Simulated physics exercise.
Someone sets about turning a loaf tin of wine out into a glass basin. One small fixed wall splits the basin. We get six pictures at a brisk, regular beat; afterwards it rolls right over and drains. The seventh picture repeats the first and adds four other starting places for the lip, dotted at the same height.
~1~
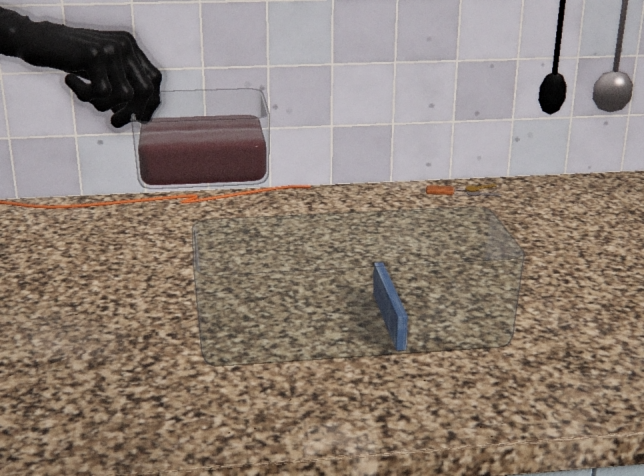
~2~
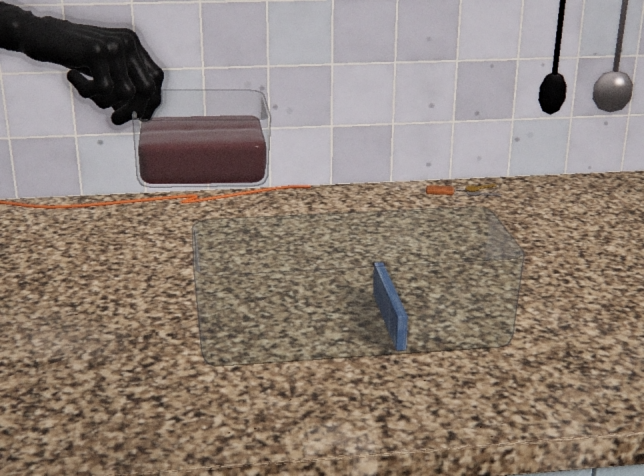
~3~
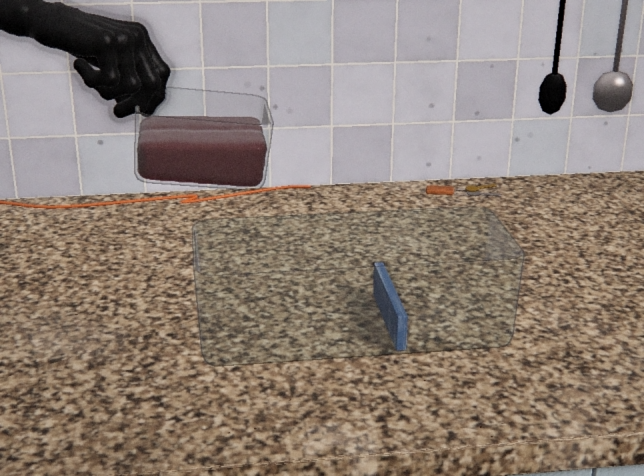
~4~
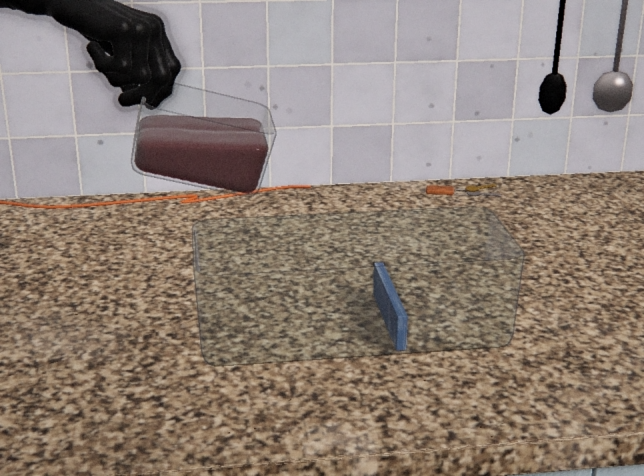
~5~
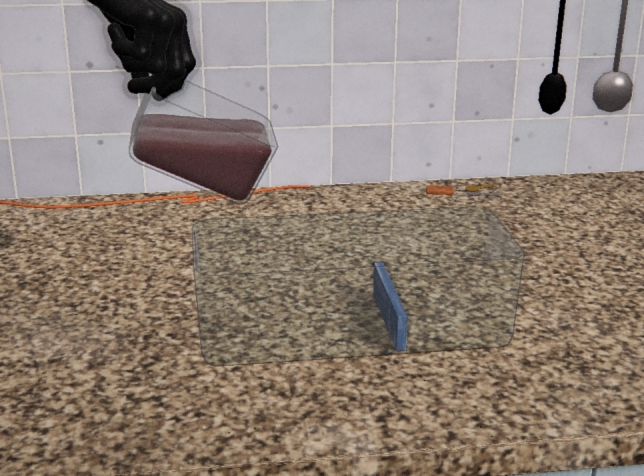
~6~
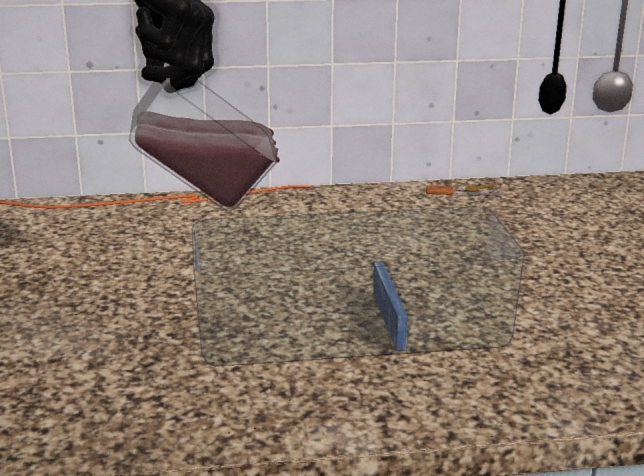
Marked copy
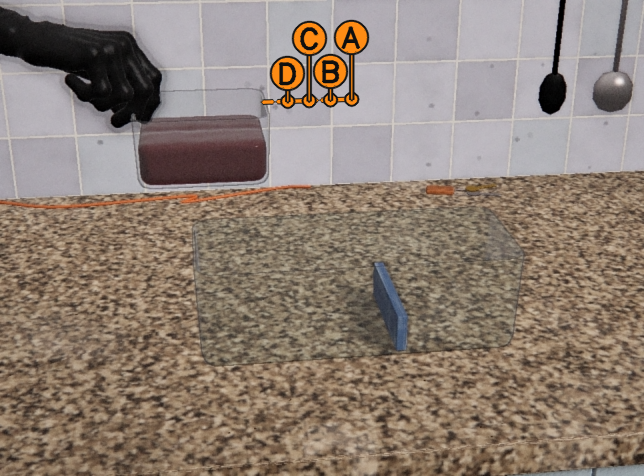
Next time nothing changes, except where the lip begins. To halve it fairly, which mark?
I would pick place A.
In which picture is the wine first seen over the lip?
In picture 6.
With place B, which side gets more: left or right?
More ends on the left.
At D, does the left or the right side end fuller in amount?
More ends on the left.
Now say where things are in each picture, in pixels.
In the first picture, upright, lip at (263, 102); basin from (202, 362) to (512, 342); top of the wall at (390, 288); nothing has left yet.
In the second picture, upright, lip at (264, 104); nothing has left yet.
In the third picture, tipped about 7°, lip at (267, 109); nothing has left yet.
In the fourth picture, tipped about 16°, lip at (270, 119); nothing has left yet.
In the fifth picture, tipped about 27°, lip at (272, 132); nothing has left yet.
In the sixth picture, tipped about 39°, lip at (271, 147); wine is over the lip, down to (271, 147).
On the marked copy, A at (351, 99); B at (330, 99); C at (309, 100); D at (287, 101).
With A, about 52 % ends left of the wall and 46 % right of it.
With B, about 81 % ends left of the wall and 15 % right of it; 4 % is lost outside.
With C, about 92 % ends left of the wall and 6 % right of it; 3 % is lost outside.
With D, about 91 % ends left of the wall and 6 % right of it; 3 % is lost outside.
